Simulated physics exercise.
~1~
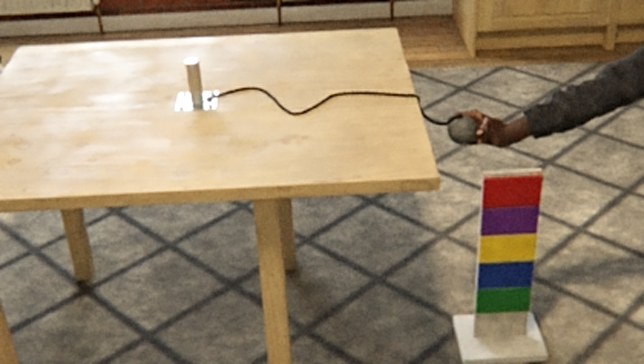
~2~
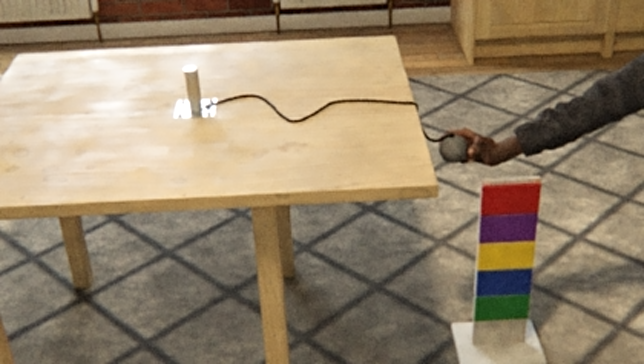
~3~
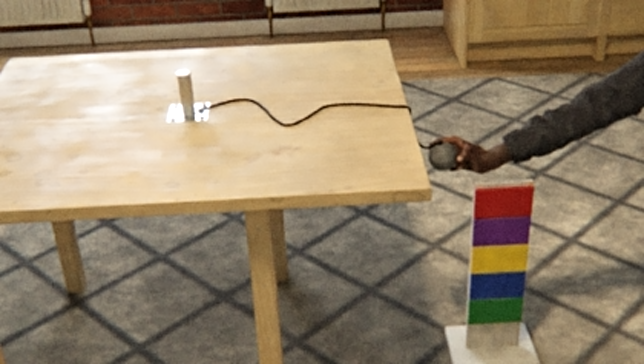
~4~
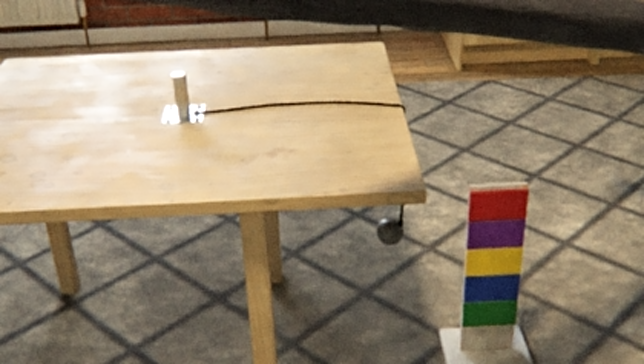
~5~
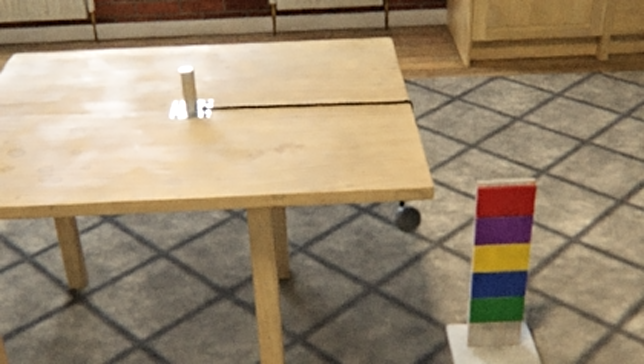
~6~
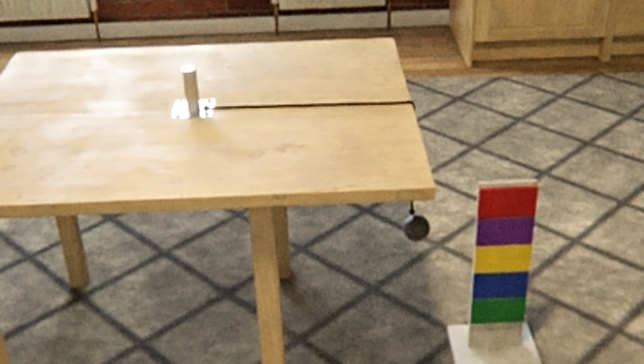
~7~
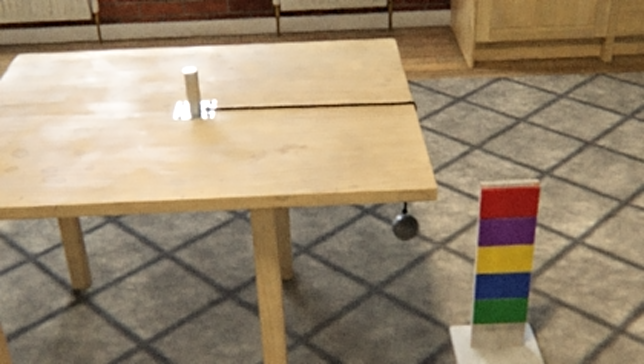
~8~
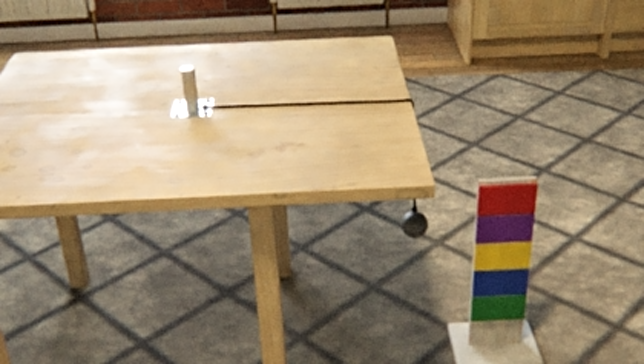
A grey ball on a slack dark cord is held by a hand just past the right edge of a wooden table, beside an upright board striped red, purple, yellow, blue and green. The cord runs back across the tabletop to a short post. The hand shifts slightly left and down, then lets go and draws back. The ball drops below the table edge, and the cord pulls straight across the top. It sways a little from side to side beneath the edge, and ends hanging there, level with the purple band.
